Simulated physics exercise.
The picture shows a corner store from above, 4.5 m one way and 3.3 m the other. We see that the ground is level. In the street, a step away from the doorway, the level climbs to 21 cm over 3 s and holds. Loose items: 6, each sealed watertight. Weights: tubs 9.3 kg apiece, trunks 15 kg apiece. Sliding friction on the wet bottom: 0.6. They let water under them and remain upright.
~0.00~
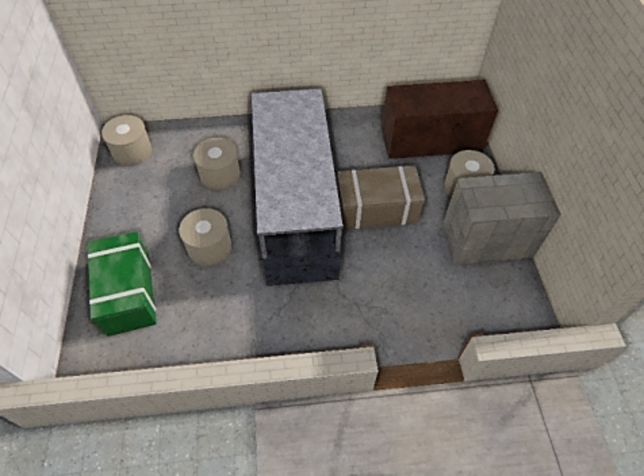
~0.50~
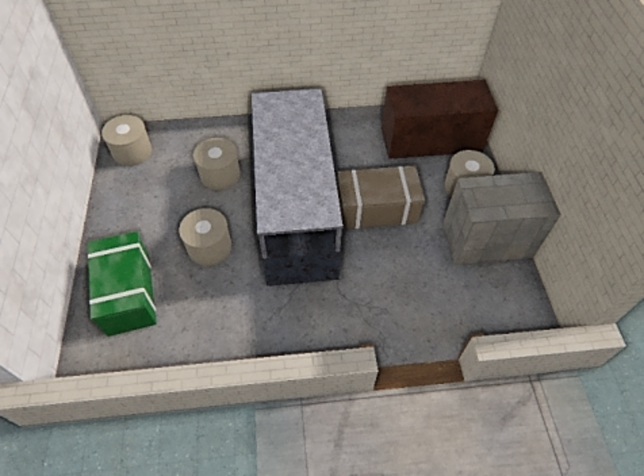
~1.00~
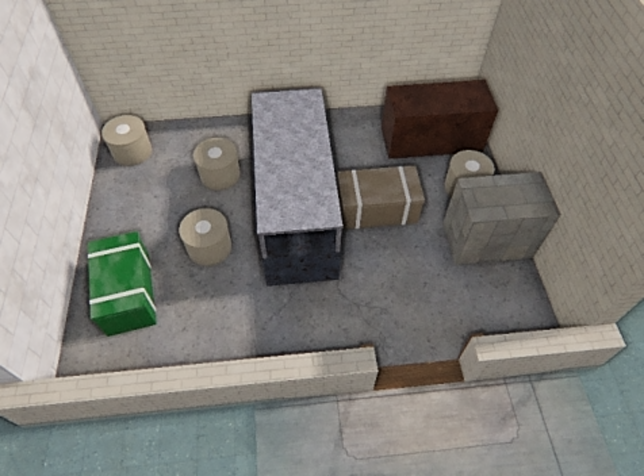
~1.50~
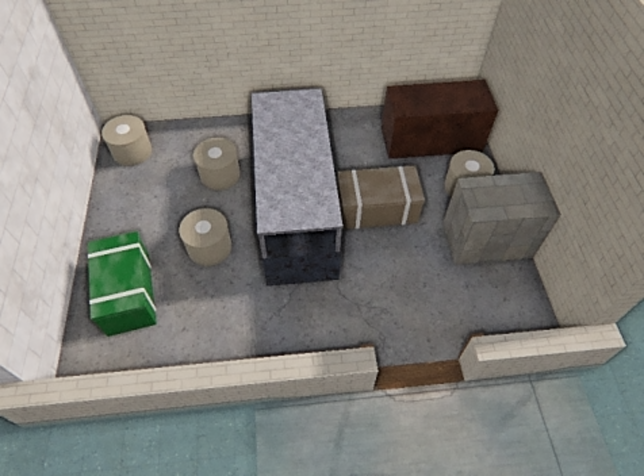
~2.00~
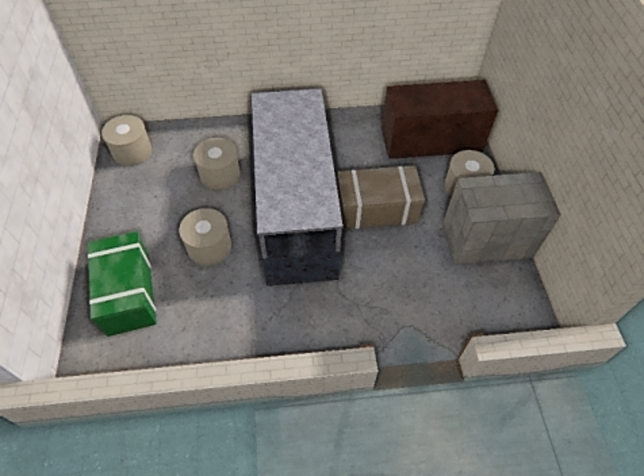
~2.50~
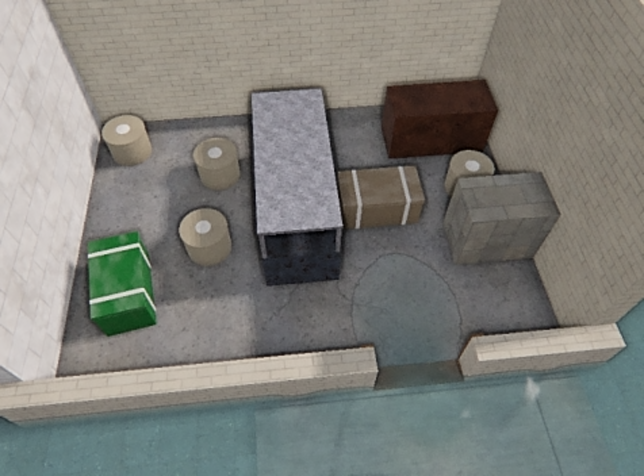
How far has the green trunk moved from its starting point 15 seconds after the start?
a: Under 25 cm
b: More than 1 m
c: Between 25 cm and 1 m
Option c: Between 25 cm and 1 m.
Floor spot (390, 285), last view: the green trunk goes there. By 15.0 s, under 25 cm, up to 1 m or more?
I'd say it goes a long distance.
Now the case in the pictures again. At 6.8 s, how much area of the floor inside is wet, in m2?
Roughly 10.5 m2.
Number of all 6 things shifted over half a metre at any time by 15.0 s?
I count 3 of them.
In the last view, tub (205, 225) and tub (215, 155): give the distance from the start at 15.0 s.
First 60 cm, then 20 cm.
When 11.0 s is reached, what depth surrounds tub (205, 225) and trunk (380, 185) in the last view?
First roughly 4 cm, second roughly 12 cm.
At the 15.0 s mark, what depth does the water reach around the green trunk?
10 cm or so.
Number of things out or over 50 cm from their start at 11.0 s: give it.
By then the count is 1.
After 3.5 s the green trunk is near (115, 273), 0.0 m from its start, aground; 0 afloat.
After 6.8 s the green trunk is near (115, 273), 0.0 m from its start, aground; 2 afloat.
After 11.0 s the green trunk is near (106, 279), 0.1 m from its start, afloat; 4 afloat.
After 15.0 s the green trunk is near (164, 276), 0.5 m from its start, afloat; 6 afloat.
